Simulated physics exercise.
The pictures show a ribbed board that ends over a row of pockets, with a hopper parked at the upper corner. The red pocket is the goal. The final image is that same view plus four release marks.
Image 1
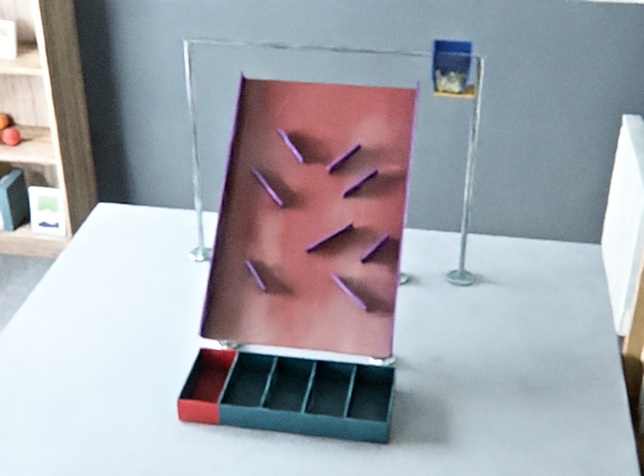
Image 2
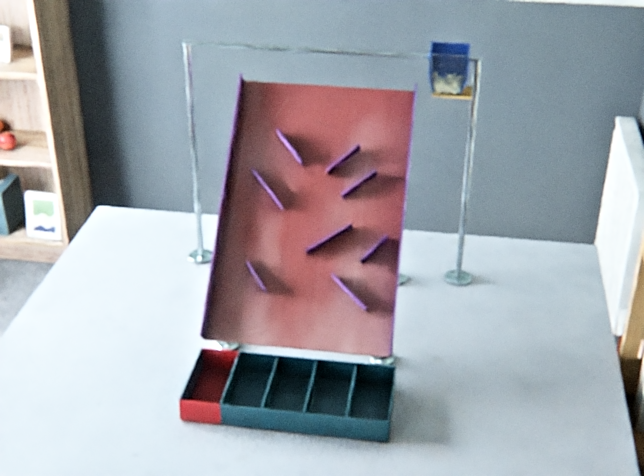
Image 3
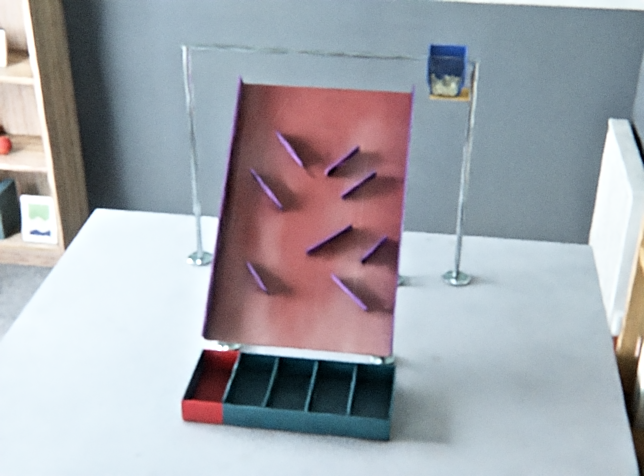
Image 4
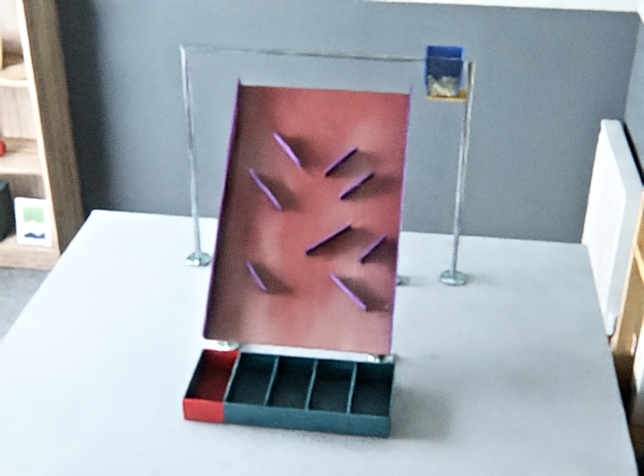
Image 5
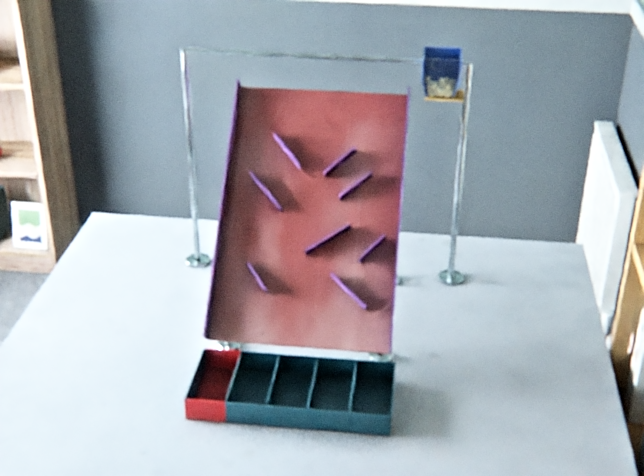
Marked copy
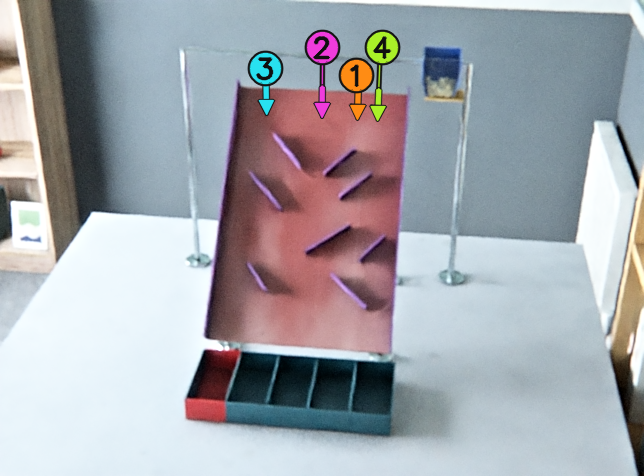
At the start, a tilted red board with purple ribs stands above a row of five pockets, the leftmost red, with a blue hopper holding pale contents at the upper right. The viewpoint then drifts slightly, shifting the shelves leftward, while the hopper, board and pockets show no movement of their own.
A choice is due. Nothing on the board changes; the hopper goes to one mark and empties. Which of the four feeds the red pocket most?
The answer is mark 3.
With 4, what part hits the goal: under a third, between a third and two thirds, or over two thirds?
Mark 4 gives under a third.
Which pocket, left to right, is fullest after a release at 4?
It is the fifth one.
On the marked copy, mark 1 meets the board at (357, 114); mark 2 meets the board at (322, 112); mark 3 meets the board at (266, 109); mark 4 meets the board at (377, 115).
If 1 is chosen, none in the red pocket, nearly all in other pockets, a small part held on the board.
If 2 is chosen, none in the red pocket, nearly all in other pockets.
If 3 is chosen, about half in the red pocket, about half in other pockets.
If 4 is chosen, none in the red pocket, nearly all in other pockets, a small part held on the board.
